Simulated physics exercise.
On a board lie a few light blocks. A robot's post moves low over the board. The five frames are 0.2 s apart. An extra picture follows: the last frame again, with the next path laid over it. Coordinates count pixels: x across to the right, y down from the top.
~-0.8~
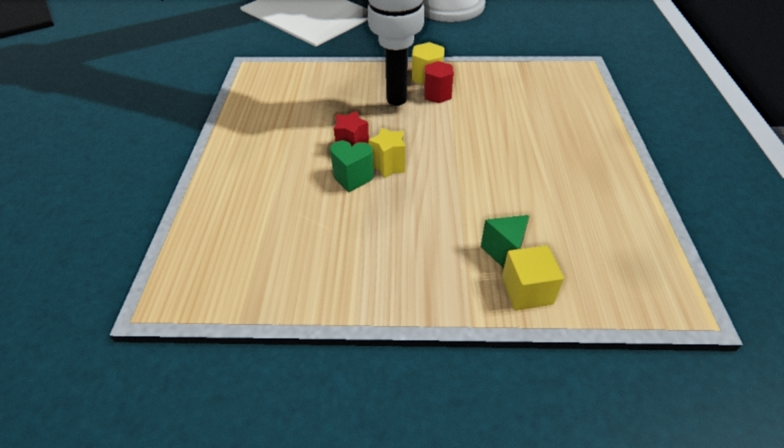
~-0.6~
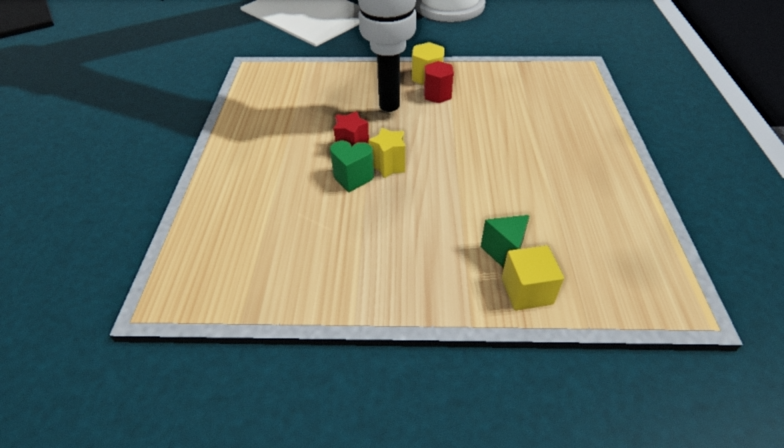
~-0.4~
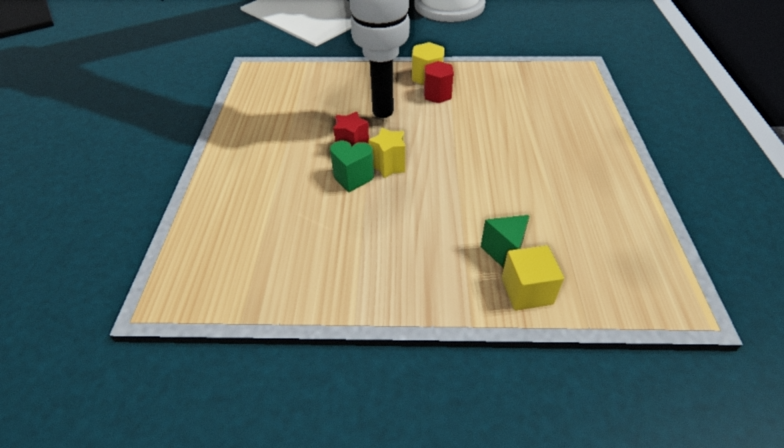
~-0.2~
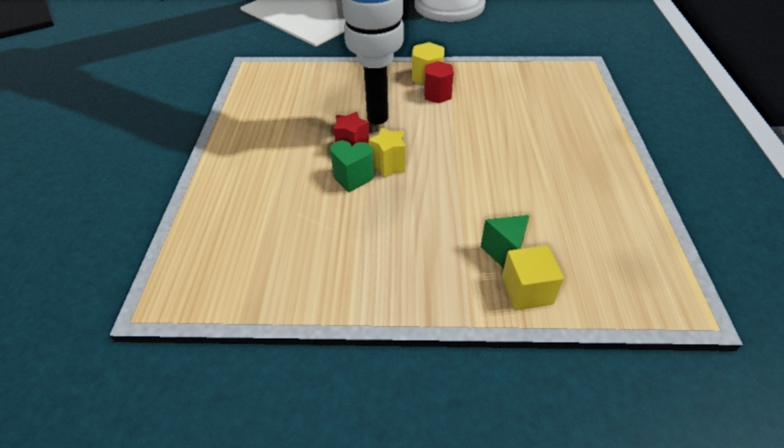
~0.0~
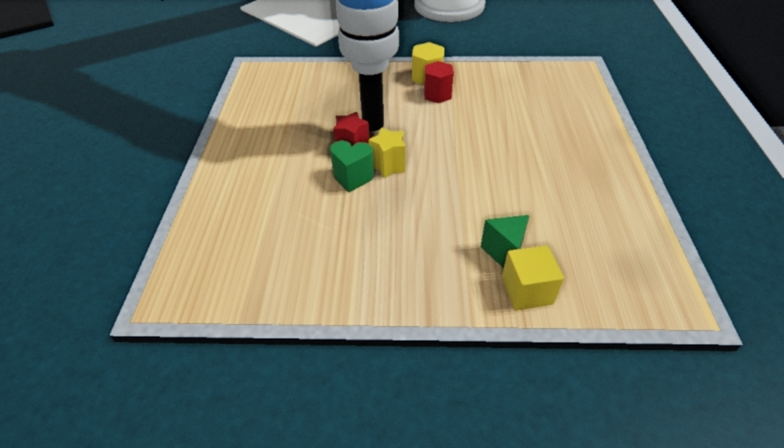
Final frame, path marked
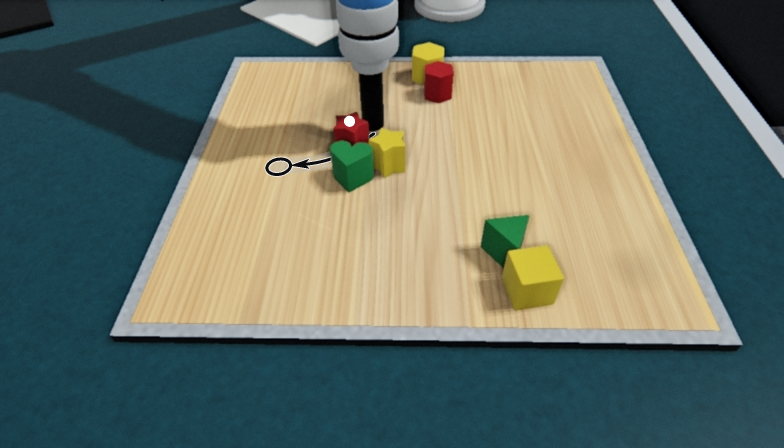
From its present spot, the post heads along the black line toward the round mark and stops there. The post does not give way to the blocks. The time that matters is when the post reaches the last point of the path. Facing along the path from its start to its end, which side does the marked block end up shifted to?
Out to the left.
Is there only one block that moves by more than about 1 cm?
My answer is yes.
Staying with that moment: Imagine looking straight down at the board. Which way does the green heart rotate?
In a top view, it turns counterclockwise.
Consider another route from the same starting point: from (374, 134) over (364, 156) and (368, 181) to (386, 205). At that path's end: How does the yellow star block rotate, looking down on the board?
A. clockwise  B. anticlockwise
That would be B.
The drawn path runs from (374, 134) via (349, 151) and (316, 163), ending at (279, 167); the dot is on the red star block.
The first path, step by step. One third of the way, post (347, 143); red star block (326, 135); green heart (349, 154), turned 20° anticlockwise.
Two thirds of the way, post (313, 155); red star block (293, 150), turned 20° anticlockwise; green heart (349, 154), turned 20° anticlockwise.
At the end, post (277, 159); red star block (275, 156), turned 65° anticlockwise; green heart (349, 154), turned 20° anticlockwise; yellow star block not moved.
